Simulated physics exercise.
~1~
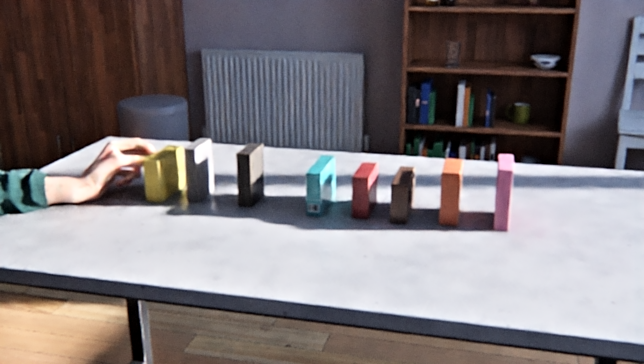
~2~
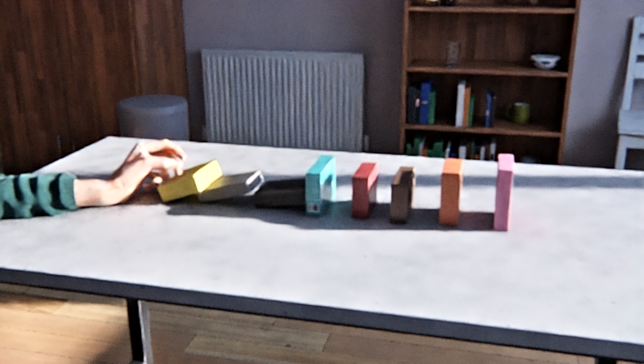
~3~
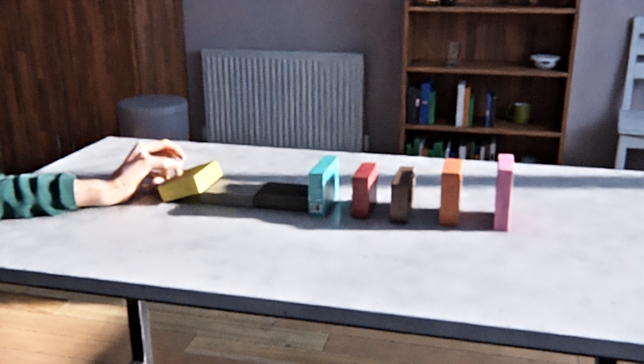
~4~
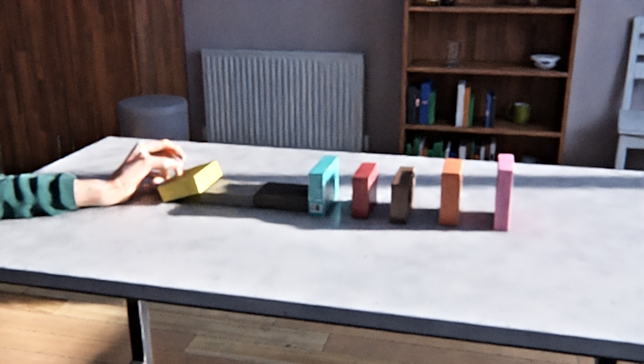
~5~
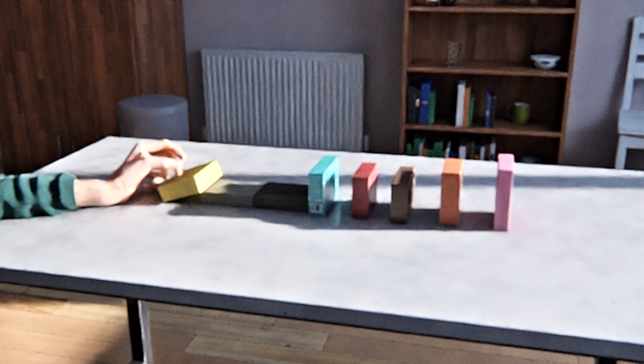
A hand tips the yellow block, toppling the grey and black ones; five stay standing.
